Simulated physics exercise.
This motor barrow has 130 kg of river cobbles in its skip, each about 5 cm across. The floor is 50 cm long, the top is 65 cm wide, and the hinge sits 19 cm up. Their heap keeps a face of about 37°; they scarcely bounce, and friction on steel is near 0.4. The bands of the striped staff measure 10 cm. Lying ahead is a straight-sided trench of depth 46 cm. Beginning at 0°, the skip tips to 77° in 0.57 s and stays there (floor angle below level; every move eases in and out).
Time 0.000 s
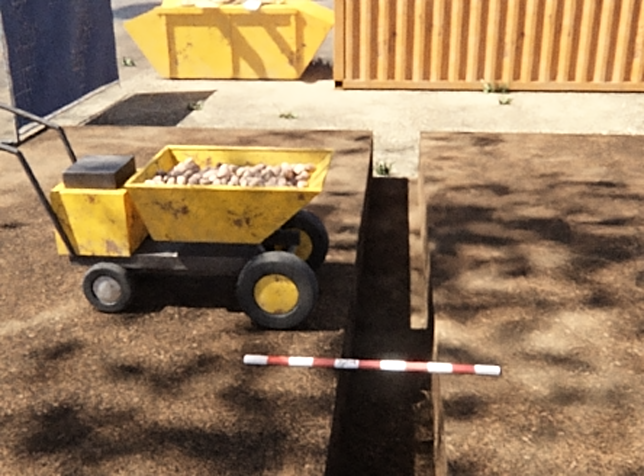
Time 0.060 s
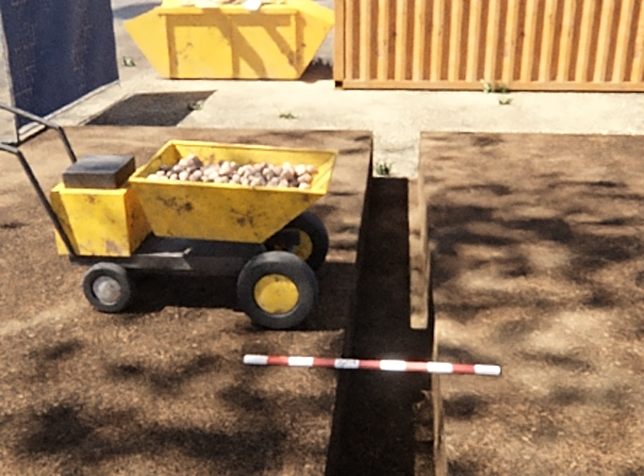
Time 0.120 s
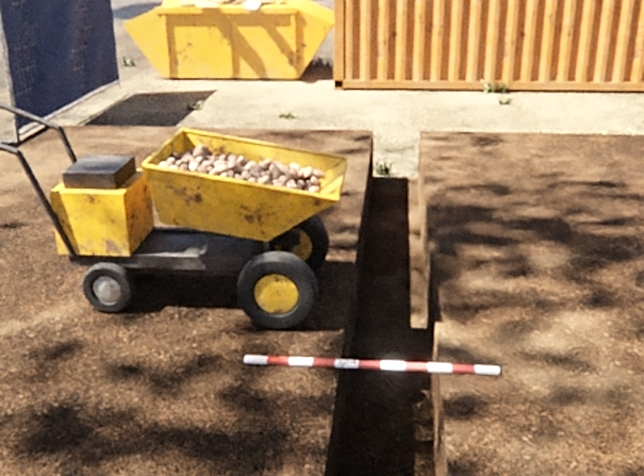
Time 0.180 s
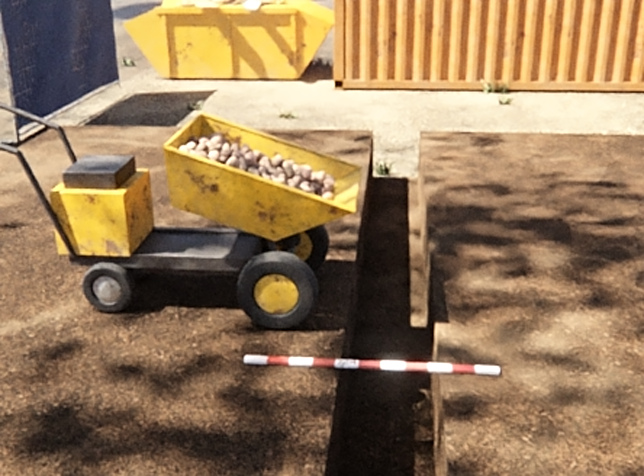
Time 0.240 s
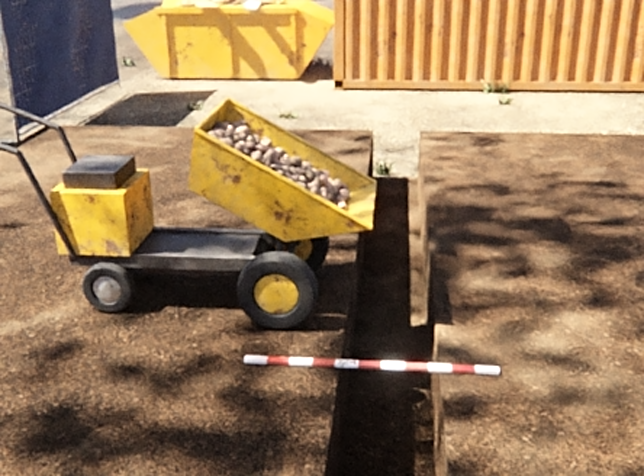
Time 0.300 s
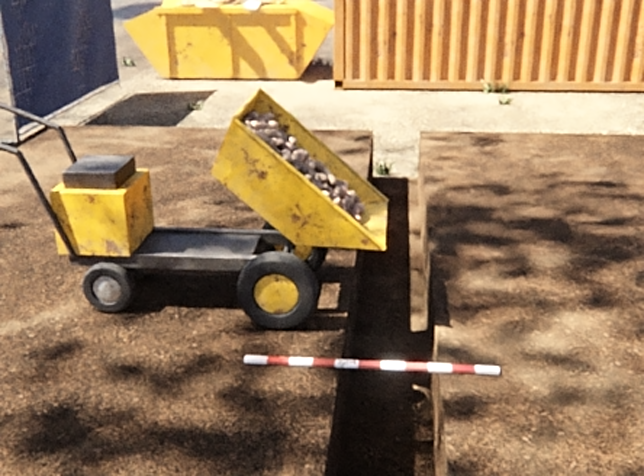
We see a yellow motor barrow loaded with river cobbles standing beside a straight-sided trench, a red-and-white striped staff lying across it; the skip tilts steadily forward to the right, its rear rising steeply and its lip lowering over the trench.
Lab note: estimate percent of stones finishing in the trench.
Approx. 45 %.
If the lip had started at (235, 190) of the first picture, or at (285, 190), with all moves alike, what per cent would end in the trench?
First place roughly 85%, second roughly 80%.
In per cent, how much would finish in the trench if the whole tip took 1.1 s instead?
I'd put it at roughly 60 per cent.
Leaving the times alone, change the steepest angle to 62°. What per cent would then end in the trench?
About 40%.
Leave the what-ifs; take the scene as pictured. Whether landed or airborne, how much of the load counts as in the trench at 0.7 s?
Close to 25 per cent has got there by then.
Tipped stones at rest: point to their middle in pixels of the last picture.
Their middle is at about (456, 304).
After 0.4 s the floor is at 65°; 100 % in the skip; the foremost stones are at (387, 255).
After 0.7 s the floor is at 77°; 52 % in the skip, 23 % in the trench, 25 % past the trench; the foremost stones are at (476, 308).
After 1.0 s the floor is at 77°; 0 % in the skip, 44 % in the trench, 56 % past the trench; the foremost stones are past the picture's edge.
After 3.0 s the floor is at 77°; 0 % in the skip, 45 % in the trench, 55 % past the trench; the foremost stones are past the picture's edge.
